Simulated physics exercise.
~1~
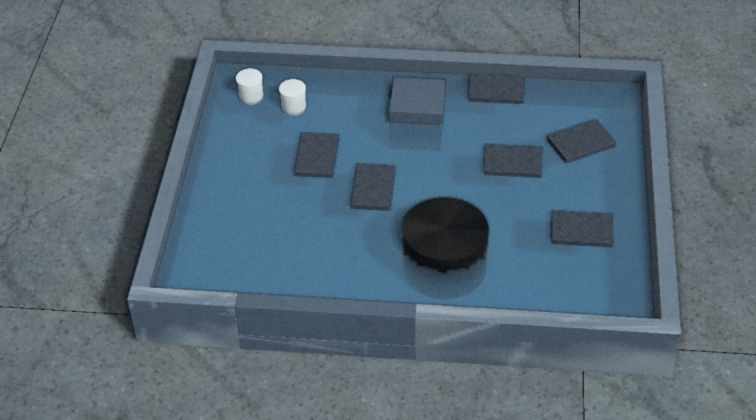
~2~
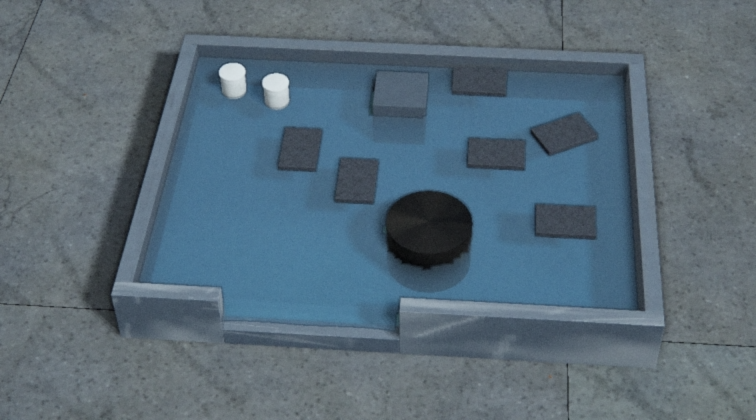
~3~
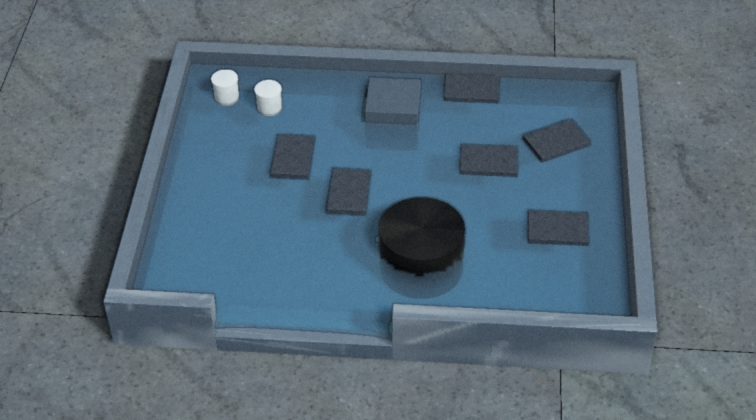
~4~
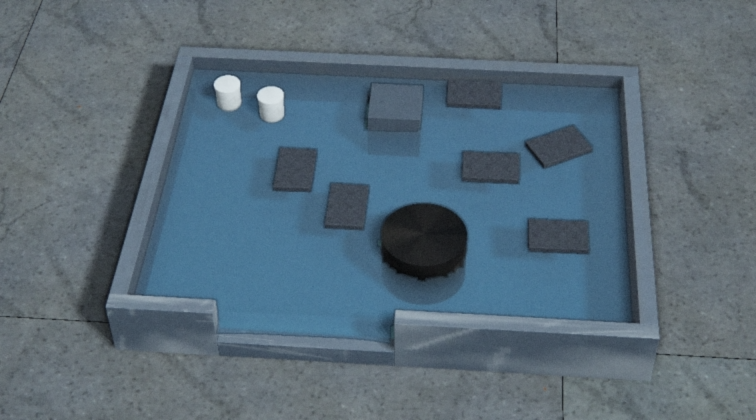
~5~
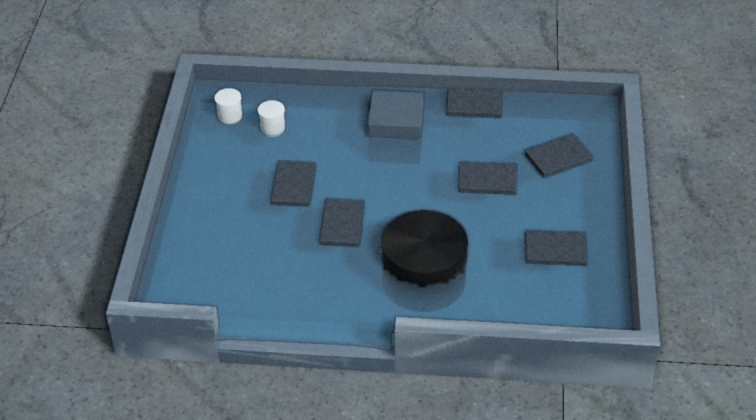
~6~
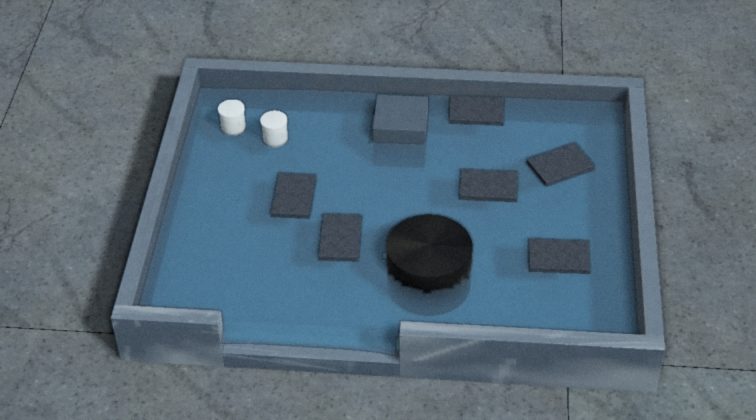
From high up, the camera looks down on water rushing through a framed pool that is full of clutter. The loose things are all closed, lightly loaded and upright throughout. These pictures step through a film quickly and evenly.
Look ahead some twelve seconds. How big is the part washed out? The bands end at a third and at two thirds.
Watching it, I'd put the amount that escapes beneath one third.
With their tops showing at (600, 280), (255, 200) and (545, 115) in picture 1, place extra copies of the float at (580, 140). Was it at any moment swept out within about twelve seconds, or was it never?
As listed: Left behind, through, no.
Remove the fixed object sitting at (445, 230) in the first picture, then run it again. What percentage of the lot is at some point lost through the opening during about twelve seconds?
It comes out close to 10 percent.
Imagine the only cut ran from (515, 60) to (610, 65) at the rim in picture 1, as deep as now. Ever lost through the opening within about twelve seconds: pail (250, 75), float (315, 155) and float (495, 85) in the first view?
The three read no escape, no escape and escape, in that order.
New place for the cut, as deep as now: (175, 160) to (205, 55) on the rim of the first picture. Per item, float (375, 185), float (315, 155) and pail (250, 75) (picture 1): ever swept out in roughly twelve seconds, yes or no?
Sequentially, I'd put it as swept away, swept away, swept away.
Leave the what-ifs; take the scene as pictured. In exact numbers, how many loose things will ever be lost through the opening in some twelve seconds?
Total: 2.
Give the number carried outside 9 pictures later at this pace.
The count is 0.
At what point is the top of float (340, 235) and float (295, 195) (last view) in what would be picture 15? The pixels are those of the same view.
They'd be somewhere near (330, 324) and (279, 238).
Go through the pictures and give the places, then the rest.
A float at (373, 185) floats; a float at (317, 153), afloat; 0 of 8 have shifted, in the first frame.
A float at (357, 179), afloat; a float at (300, 147), afloat; 0 of 8 have shifted, in the second frame.
A float at (349, 189), afloat; a float at (293, 154), afloat; 0 of 8 have shifted, in the third frame.
A float at (347, 204), afloat, close to its start; a float at (295, 168) floats, close to its start; 2 of 8 have shifted, in the fourth frame.
A float at (342, 220), afloat, close to its start; a float at (294, 181) floats, close to its start; 4 of 8 have shifted, in the fifth frame.
A float at (340, 235), afloat, a stride from its start; a float at (294, 193) floats, close to its start; 7 of 8 have shifted, in the sixth frame.
A moment on, 0 of 8 are out; 8 afloat.
Next, 0 of 8 are out; 8 afloat.
Later, 1 of 8 are out; 7 afloat.
In the end, 2 of 8 are out; 6 afloat.
